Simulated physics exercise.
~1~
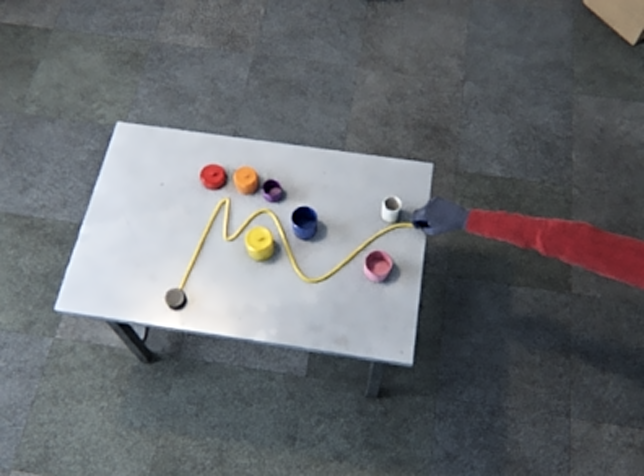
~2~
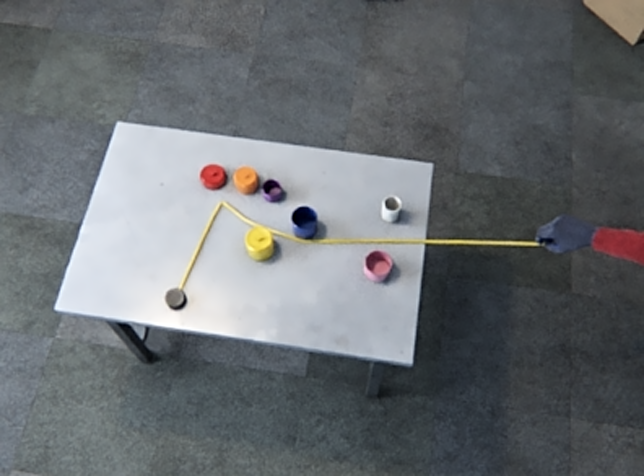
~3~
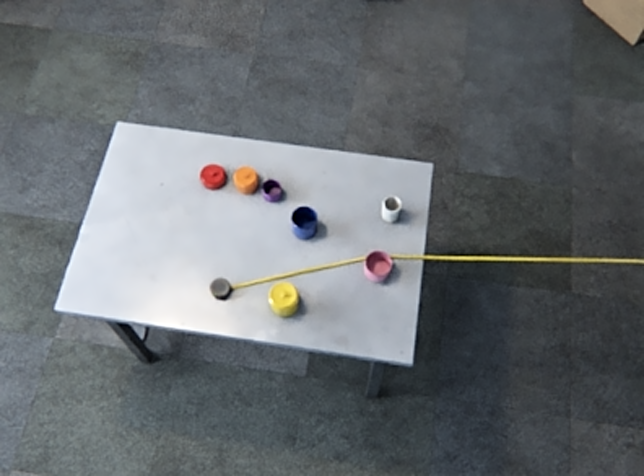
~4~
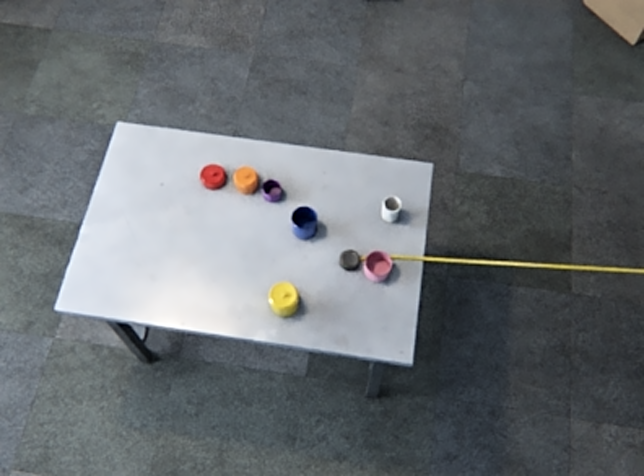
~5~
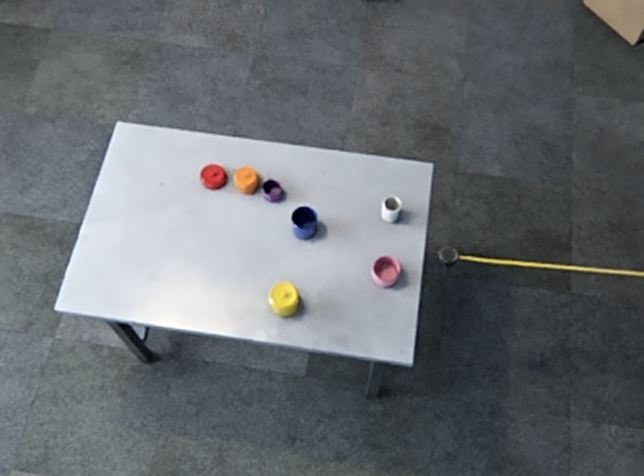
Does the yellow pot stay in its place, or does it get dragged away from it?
The yellow pot gets dragged well away from its place but remains on the table, while the blue and white mugs stay about where they are.
